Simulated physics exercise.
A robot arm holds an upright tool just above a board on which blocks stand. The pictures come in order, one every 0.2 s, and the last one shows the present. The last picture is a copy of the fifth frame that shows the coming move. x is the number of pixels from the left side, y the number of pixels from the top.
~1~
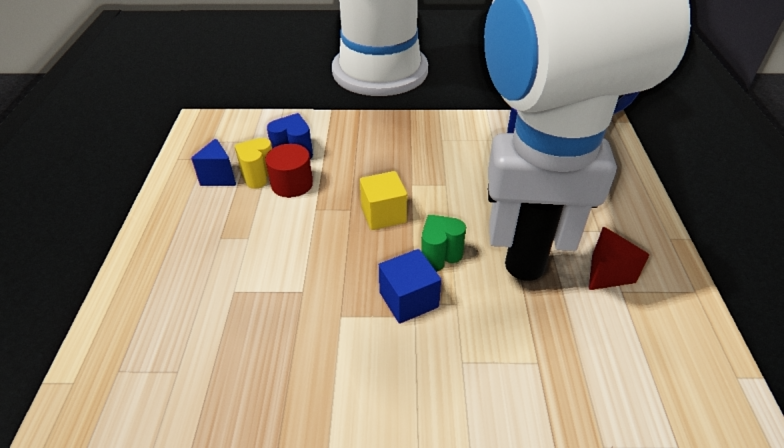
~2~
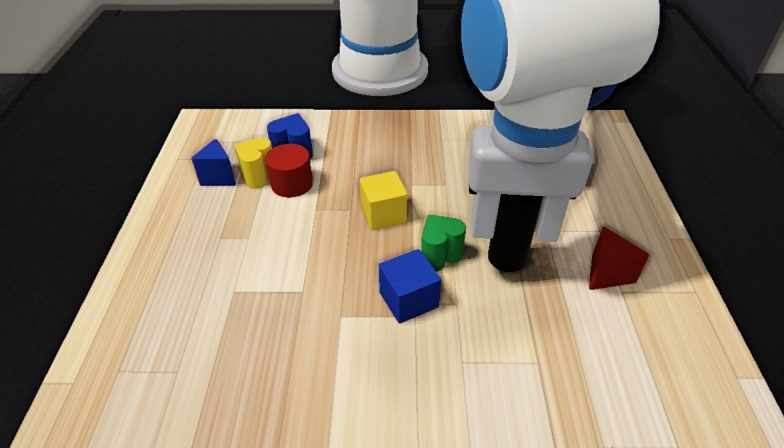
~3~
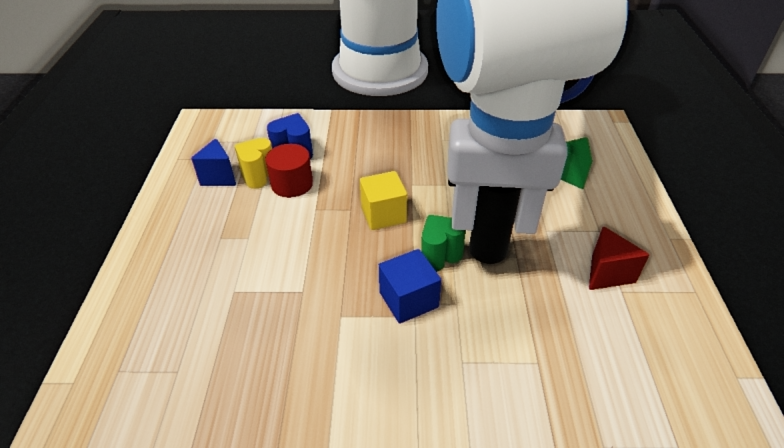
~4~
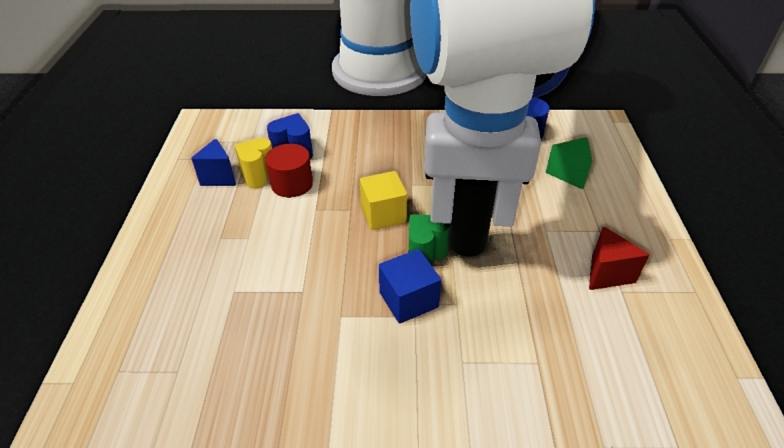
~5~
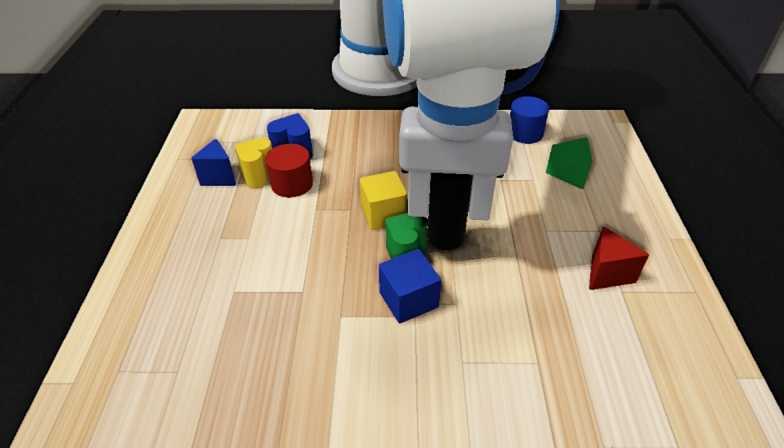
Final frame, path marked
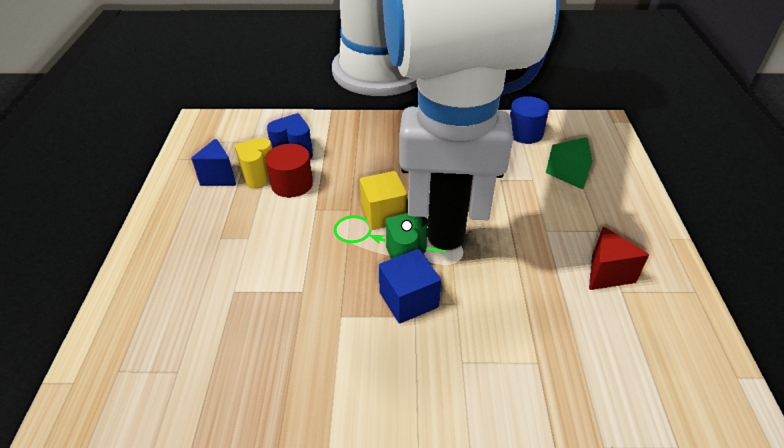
At first, a robot arm holds a dark upright tool over a wooden board, between a red block and a green heart-shaped block. The arm moves the tool left to the green block, then pushes it a short way left, between the yellow and blue blocks, which stay in place.
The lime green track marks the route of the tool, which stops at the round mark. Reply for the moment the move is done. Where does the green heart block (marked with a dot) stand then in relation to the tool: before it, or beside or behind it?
I'd say it has come free.
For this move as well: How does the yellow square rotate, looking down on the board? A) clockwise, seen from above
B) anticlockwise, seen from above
That would be A.
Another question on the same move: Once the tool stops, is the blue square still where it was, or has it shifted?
It gets no push and keeps its place.
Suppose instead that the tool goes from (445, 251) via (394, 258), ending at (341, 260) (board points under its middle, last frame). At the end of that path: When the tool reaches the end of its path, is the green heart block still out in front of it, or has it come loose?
I expect it to be in front.
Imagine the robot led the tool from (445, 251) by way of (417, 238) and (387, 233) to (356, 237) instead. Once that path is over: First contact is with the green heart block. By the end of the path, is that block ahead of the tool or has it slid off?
It is off to the side or behind.
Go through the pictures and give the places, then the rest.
In the first frame, lower end of the tool at (525, 266), tops of blocks, yellow square at (383, 186), green heart block at (442, 228), blue square at (410, 271).
In the second frame, tool at (507, 258), blocks as before.
In the third frame, tool at (488, 250), blocks as before.
In the fourth frame, tool at (468, 243), green heart block at (427, 226).
In the fifth frame, tool at (446, 237), yellow square at (383, 186), green heart block at (407, 226), blue square at (410, 271).
The drawn path runs from (445, 251) by way of (396, 243) to (353, 229); the dot is on the green heart block.
On the path given first. One third of the way, tool at (412, 232); green heart block at (381, 228), turned 50° anticlockwise.
Two thirds of the way, tool at (380, 225); green heart block at (360, 231), turned 85° anticlockwise.
At the end, tool at (352, 215); yellow square at (375, 180), turned 40° clockwise; green heart block at (357, 231), turned 95° anticlockwise; blue square not moved.
